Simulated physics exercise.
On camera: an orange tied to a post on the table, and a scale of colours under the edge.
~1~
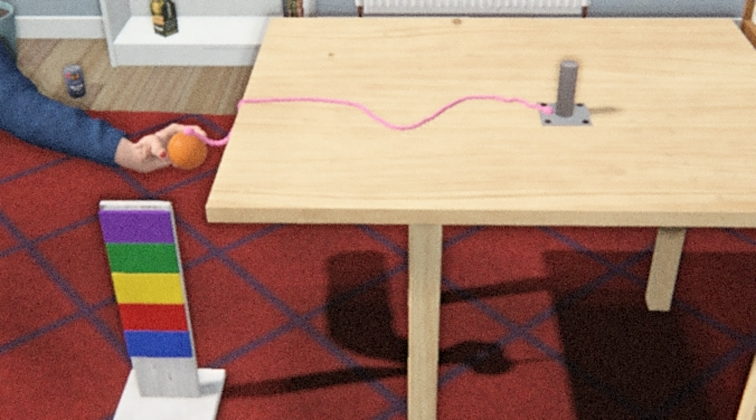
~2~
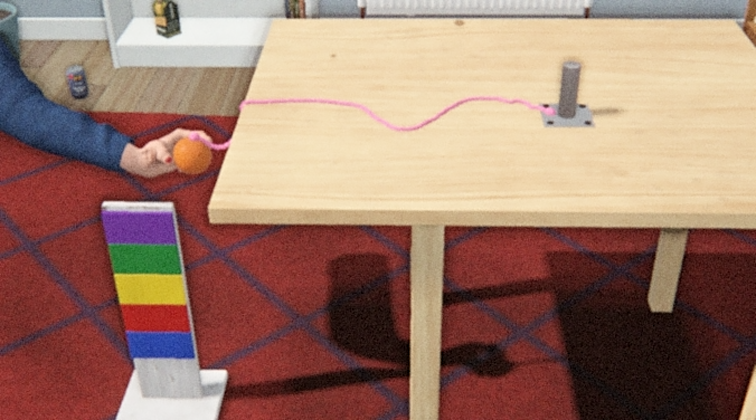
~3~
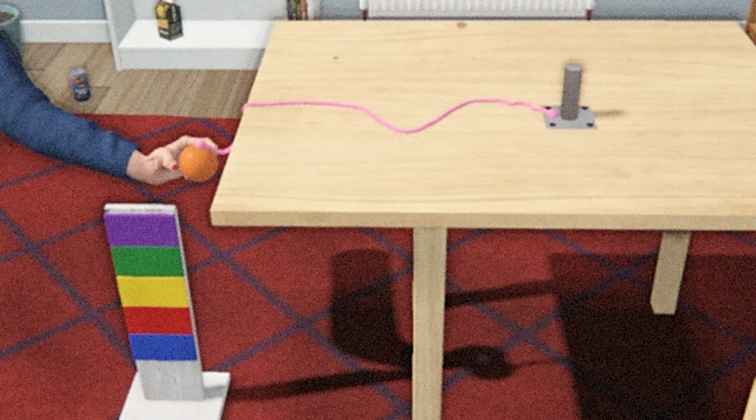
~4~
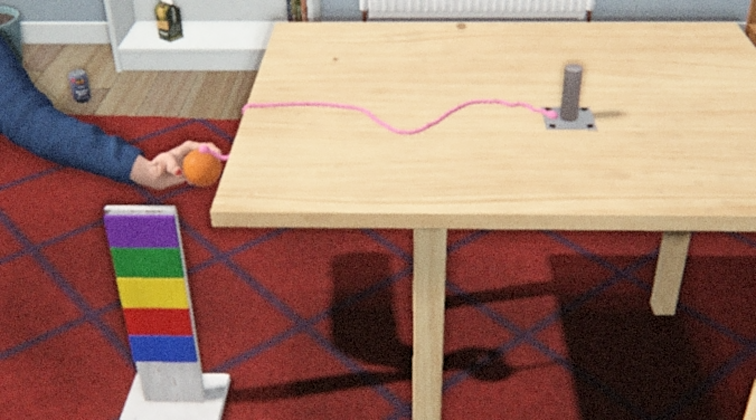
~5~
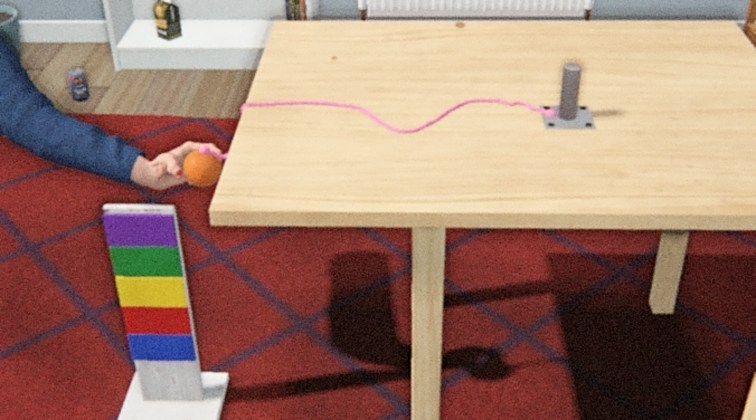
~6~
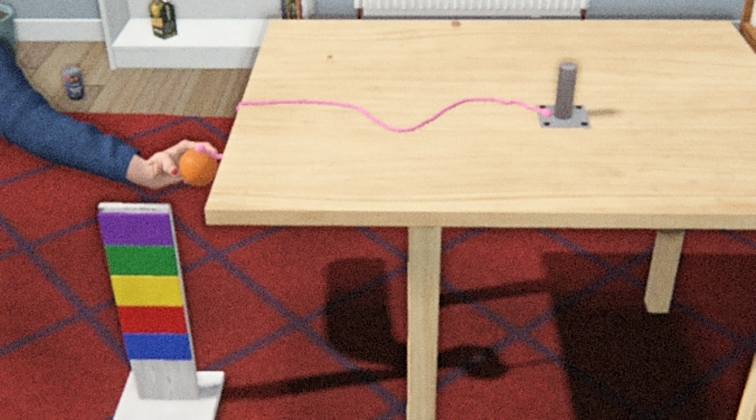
An orange held by a hand shifts slightly down and to the right beside the table's edge, then barely moves, while a pink cord lies slack across the tabletop to a post and a coloured scale stands below.
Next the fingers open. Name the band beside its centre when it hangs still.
The green one.
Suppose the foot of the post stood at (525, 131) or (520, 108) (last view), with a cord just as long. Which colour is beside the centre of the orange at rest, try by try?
Try by try: Yellow; yellow.
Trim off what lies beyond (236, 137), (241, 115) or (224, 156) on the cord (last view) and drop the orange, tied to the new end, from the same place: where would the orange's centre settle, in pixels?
Try by try, around (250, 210), (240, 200) and (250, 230).
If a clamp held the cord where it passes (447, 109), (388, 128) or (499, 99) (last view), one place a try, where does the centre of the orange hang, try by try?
In that order: (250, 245), (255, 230) and (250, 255).
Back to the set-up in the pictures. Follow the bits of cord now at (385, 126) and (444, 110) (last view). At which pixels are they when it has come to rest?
About (336, 114), and the other about (419, 114).
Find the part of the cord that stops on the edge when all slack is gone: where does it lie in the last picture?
The one at (306, 102).
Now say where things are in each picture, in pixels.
The first picture shows orange (187, 150); purple (137, 229); green (143, 260); yellow (148, 290); red (153, 318); blue (158, 346).
The second picture shows orange (193, 155); cord through (516, 101) (448, 109) (388, 125) (330, 102) (245, 108).
The third picture shows orange (199, 162).
The fourth picture shows orange (202, 167); cord through (518, 104) (450, 113) (390, 129) (332, 105) (247, 111).
The fifth picture shows orange (203, 168).
The sixth picture shows orange (199, 167); cord through (513, 102) (444, 110) (385, 126) (326, 103) (241, 109).
Early on, orange near (216, 257); level with green.
Midway, orange near (286, 267); level with green.
Near the end, orange near (248, 264); level with green.
Finally, orange near (246, 264); level with green. The cord holds its middle at green.
